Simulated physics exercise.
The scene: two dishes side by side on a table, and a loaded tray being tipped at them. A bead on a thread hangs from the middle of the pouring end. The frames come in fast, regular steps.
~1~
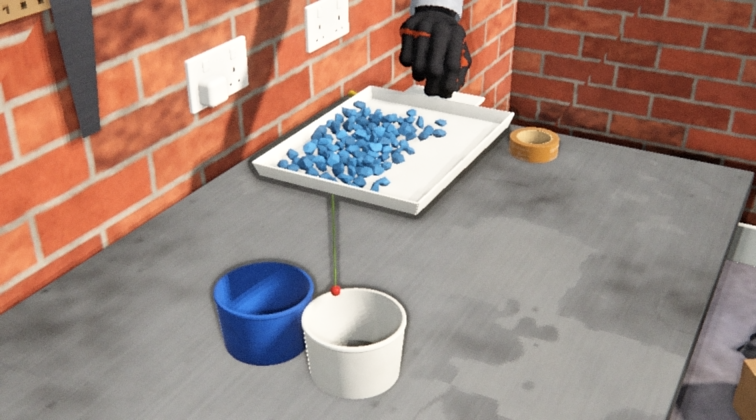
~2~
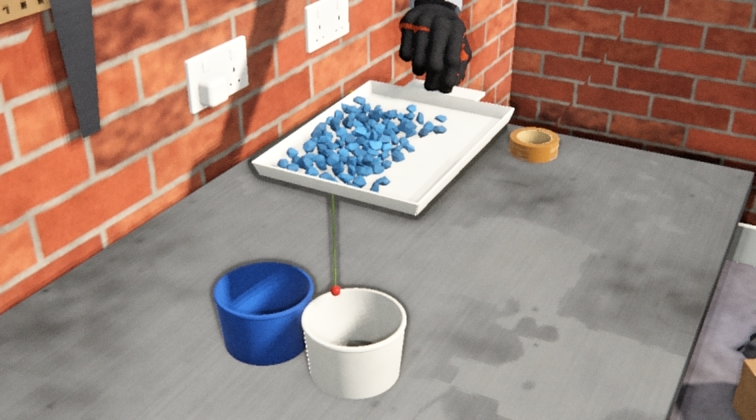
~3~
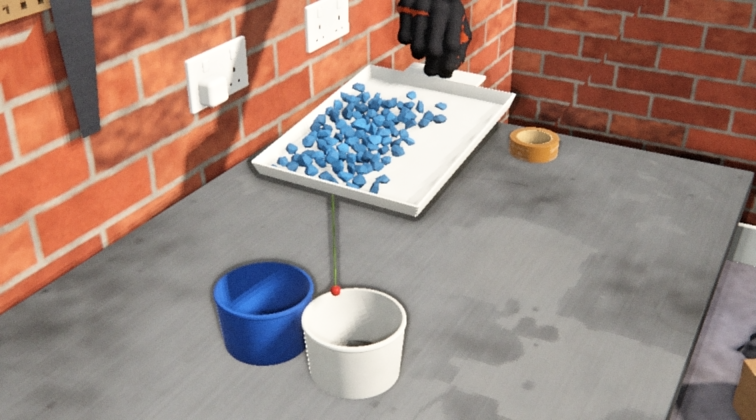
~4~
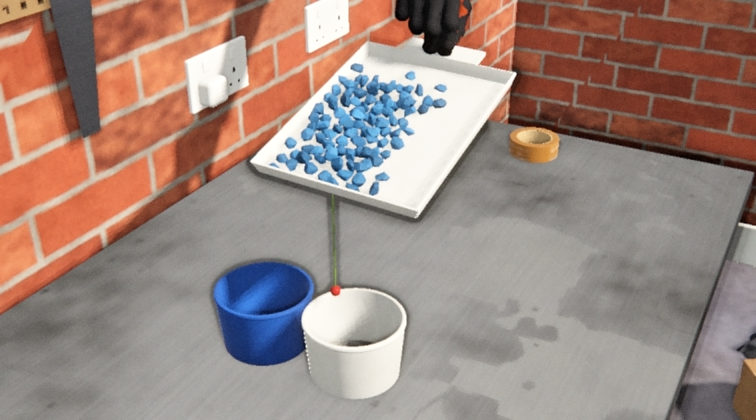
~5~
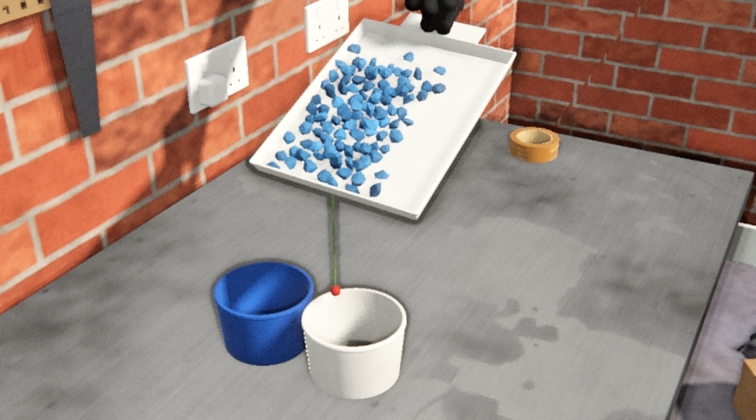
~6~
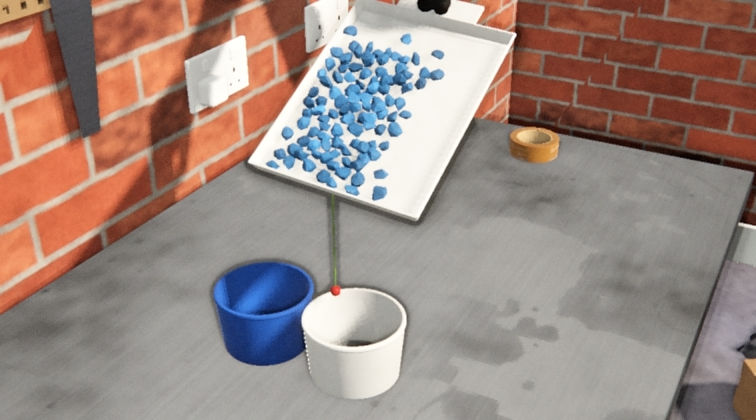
On a grey workbench by brick walls, a black-gloved hand steadily raising the back of a white tray of blue stones.
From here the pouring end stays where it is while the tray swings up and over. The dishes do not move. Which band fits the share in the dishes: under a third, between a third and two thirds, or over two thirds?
Caught overall: Under a third.
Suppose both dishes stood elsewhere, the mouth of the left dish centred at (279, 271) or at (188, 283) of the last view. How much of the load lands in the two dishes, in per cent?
About 0 and 20 per cent.
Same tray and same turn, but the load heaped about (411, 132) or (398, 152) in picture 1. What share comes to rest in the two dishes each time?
First some 20, then 30 per cent.
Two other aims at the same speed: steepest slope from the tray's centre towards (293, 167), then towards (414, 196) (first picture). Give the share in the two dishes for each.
Near 90 % and 10 %.
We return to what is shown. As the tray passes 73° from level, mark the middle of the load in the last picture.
Near (340, 172).
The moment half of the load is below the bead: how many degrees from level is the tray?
At some 100 degrees.
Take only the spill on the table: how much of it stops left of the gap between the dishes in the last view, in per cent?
It comes to 40 per cent or so.
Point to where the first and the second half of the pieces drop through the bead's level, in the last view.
Early half (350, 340), late half (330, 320).
Shortly afterwards, tray tipped steeply; all but a few on the tray; a little in the air.
Next, tray tipped past a quarter turn; only a few on the tray; near a quarter in the right dish; near two thirds outside both; a little in the air.
Some moments later, tray tipped past a quarter turn; near a quarter in the right dish; the bulk outside both.
In the end, tray tipped past a quarter turn; near a quarter in the right dish; none at all in the left dish; the bulk outside both.
